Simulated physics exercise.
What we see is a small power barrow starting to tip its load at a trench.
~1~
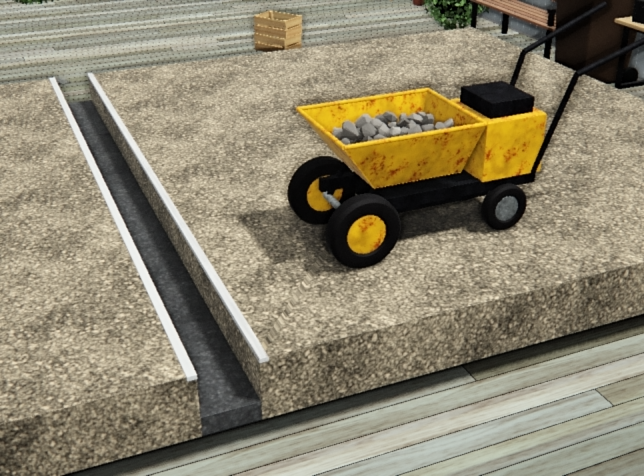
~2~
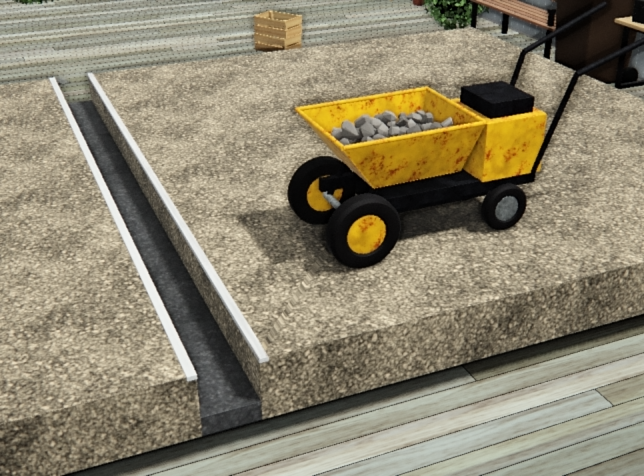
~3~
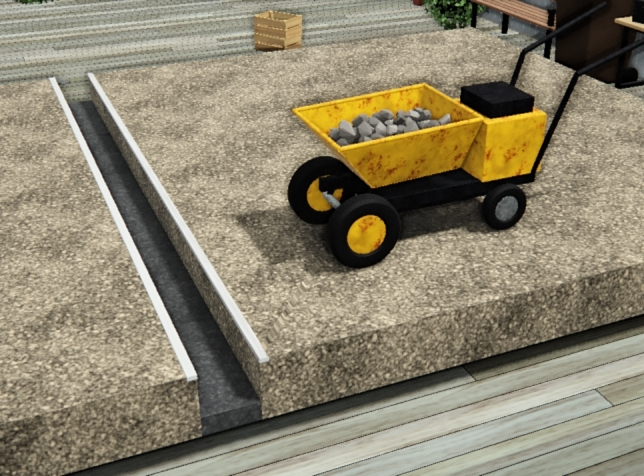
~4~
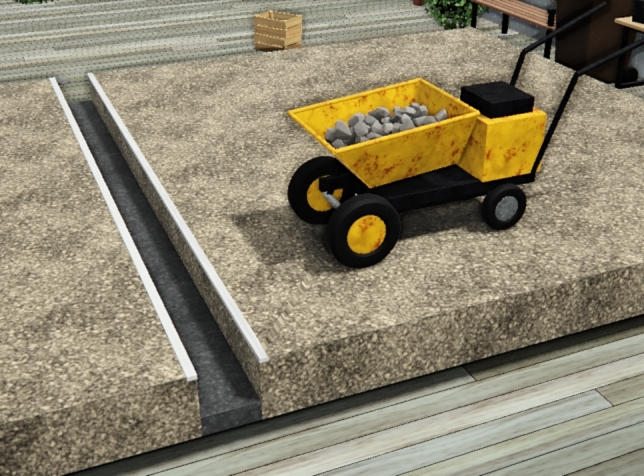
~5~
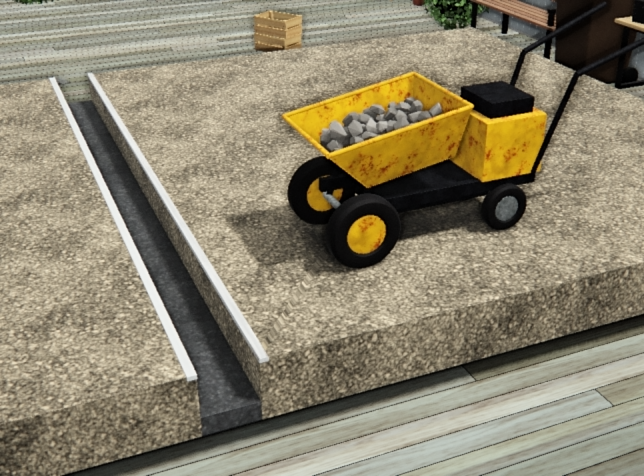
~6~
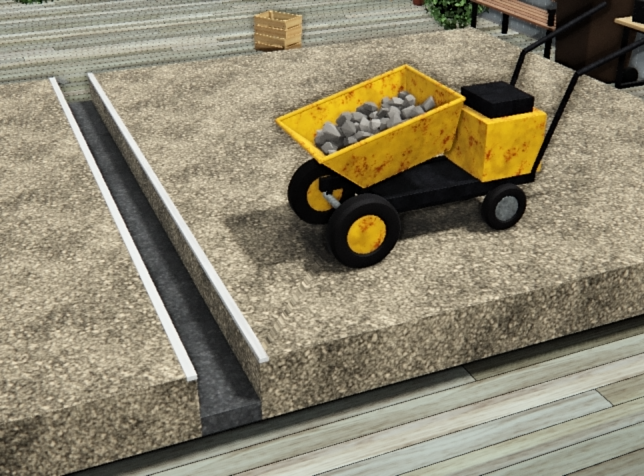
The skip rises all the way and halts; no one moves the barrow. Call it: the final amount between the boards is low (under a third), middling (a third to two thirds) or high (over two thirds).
Middling.
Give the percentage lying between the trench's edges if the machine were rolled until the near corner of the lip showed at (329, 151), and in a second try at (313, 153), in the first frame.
The first stopping place yields 70 % and the other yields 90 %.
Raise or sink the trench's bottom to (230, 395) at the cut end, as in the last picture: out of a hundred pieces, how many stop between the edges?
Close to 50 per cent, I reckon.
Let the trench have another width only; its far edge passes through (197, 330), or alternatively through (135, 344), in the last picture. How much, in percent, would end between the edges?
The first case gives close to 50 per cent and the second close to 50 per cent.
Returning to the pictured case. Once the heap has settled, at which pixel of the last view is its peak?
Once it settles, the peak is close to (228, 247) in the last picture.
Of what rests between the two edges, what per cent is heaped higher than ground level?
Around 0 per cent.
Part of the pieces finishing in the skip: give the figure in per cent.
Some 10 in a hundred.
Soon after the last picture, skip tipped steeply; all in the skip.
A little later, skip tipped right over; most in the skip; about a quarter short of the trench; a stray few in or heaped over the trench; a stray few falling.
Later still, skip tipped right over; a small part in the skip; about half short of the trench; about half in or heaped over the trench.
By the end, skip tipped right over; a small part in the skip; about a third short of the trench; about half in or heaped over the trench; none beyond it.
